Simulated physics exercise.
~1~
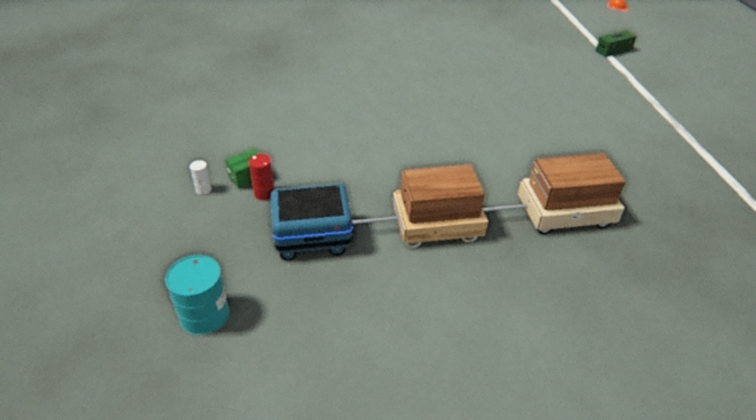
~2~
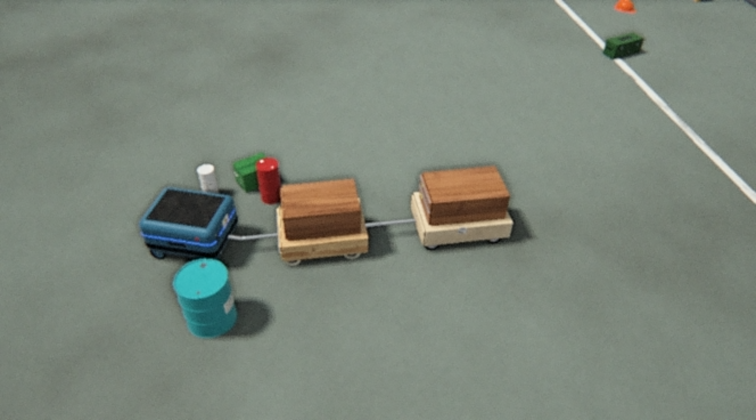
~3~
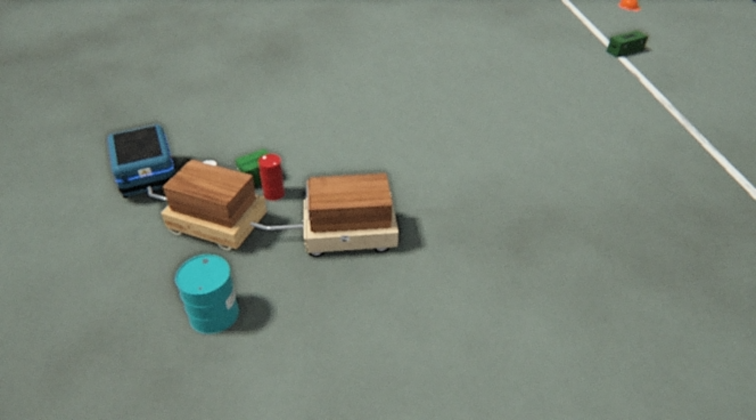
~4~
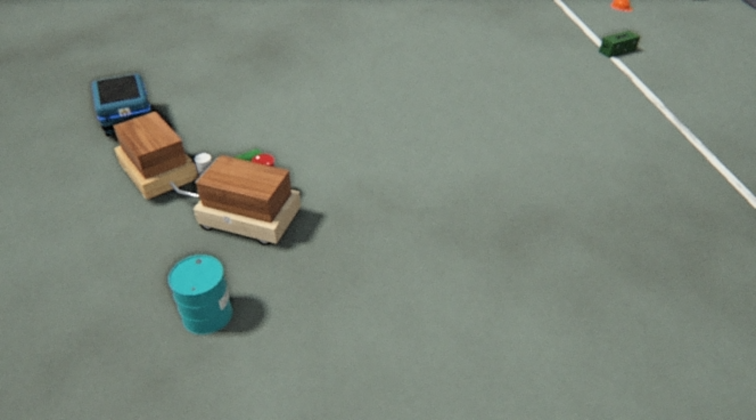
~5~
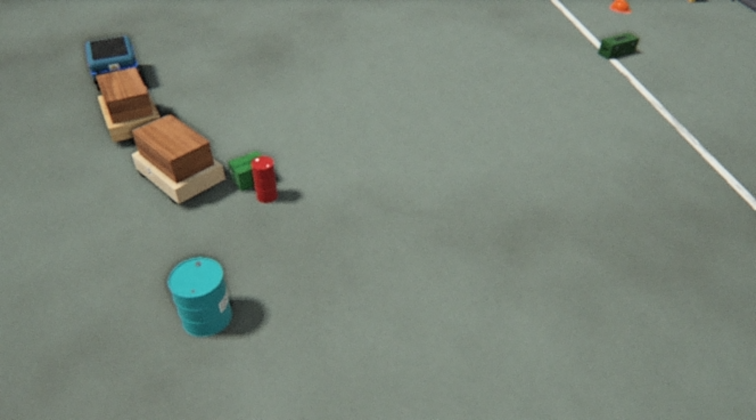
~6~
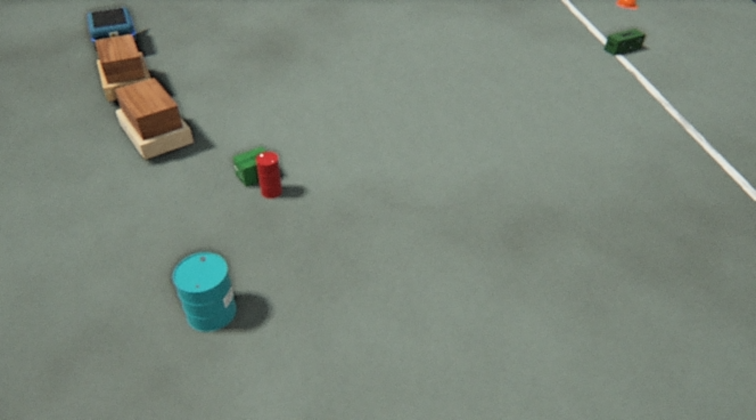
The clip shows a blue tug pulling two carts with brown loads leftward between a turquoise drum and smaller objects, then curving toward the upper left, ending with the white canister out of sight while the drum, red canister and green box remain in place.
